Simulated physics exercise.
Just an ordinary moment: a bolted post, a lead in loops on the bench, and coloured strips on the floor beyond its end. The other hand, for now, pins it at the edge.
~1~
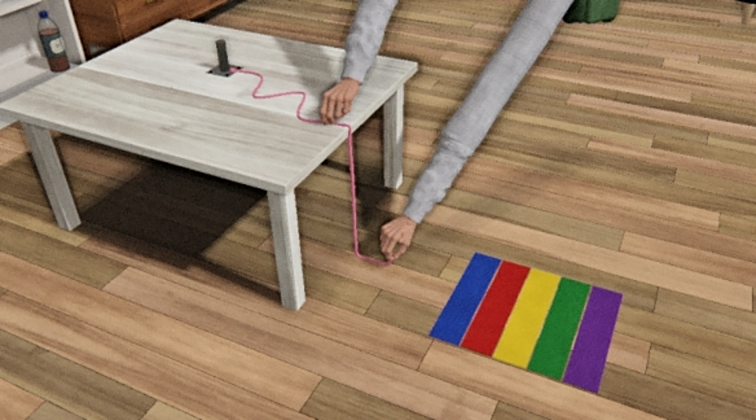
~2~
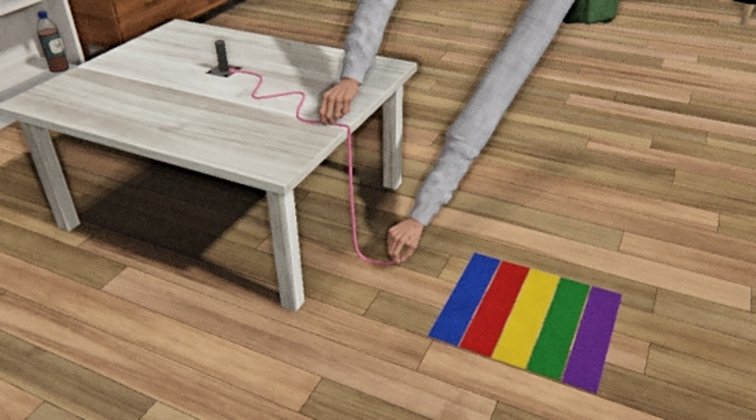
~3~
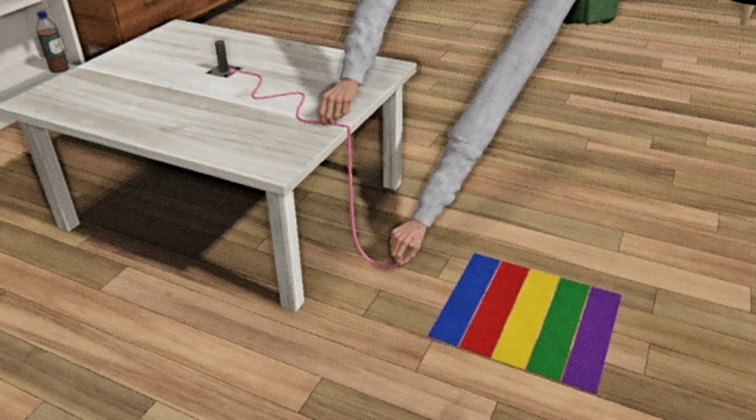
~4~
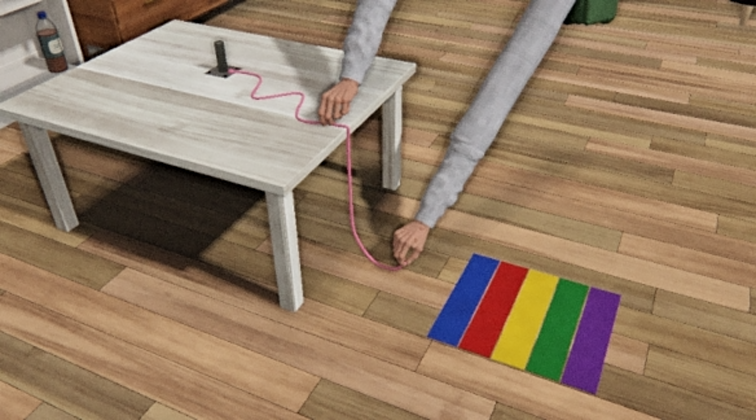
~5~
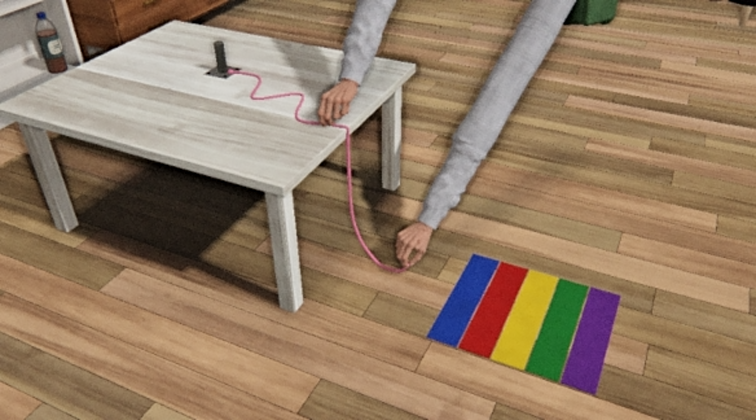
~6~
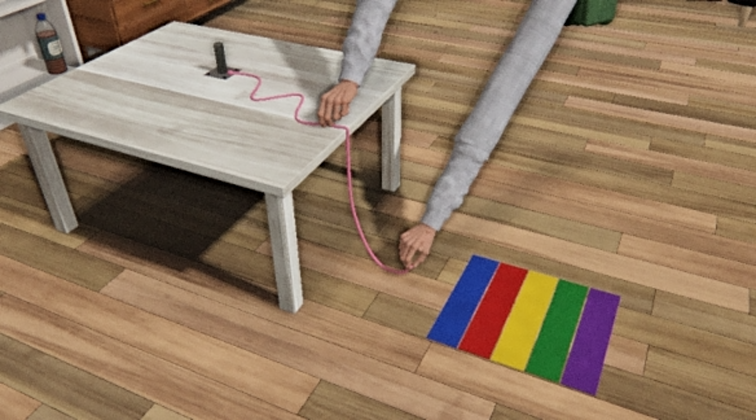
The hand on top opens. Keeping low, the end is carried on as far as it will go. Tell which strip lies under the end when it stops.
The green strip.
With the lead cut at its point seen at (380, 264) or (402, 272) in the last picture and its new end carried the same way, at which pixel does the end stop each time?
First try near (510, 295), second near (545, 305).
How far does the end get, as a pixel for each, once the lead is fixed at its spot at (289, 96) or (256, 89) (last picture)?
I'd put it around (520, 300) the first time and around (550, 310) the second.
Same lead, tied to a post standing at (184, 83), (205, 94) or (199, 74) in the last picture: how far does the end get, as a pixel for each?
Around (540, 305), (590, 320) and (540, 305).
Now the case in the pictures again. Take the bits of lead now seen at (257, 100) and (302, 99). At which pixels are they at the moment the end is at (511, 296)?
Approx. (292, 96); approx. (332, 111).
A little later, end near (511, 296); over red.
Next, end near (546, 307); over yellow.
When it is tight, end near (566, 313); over green. Over green.
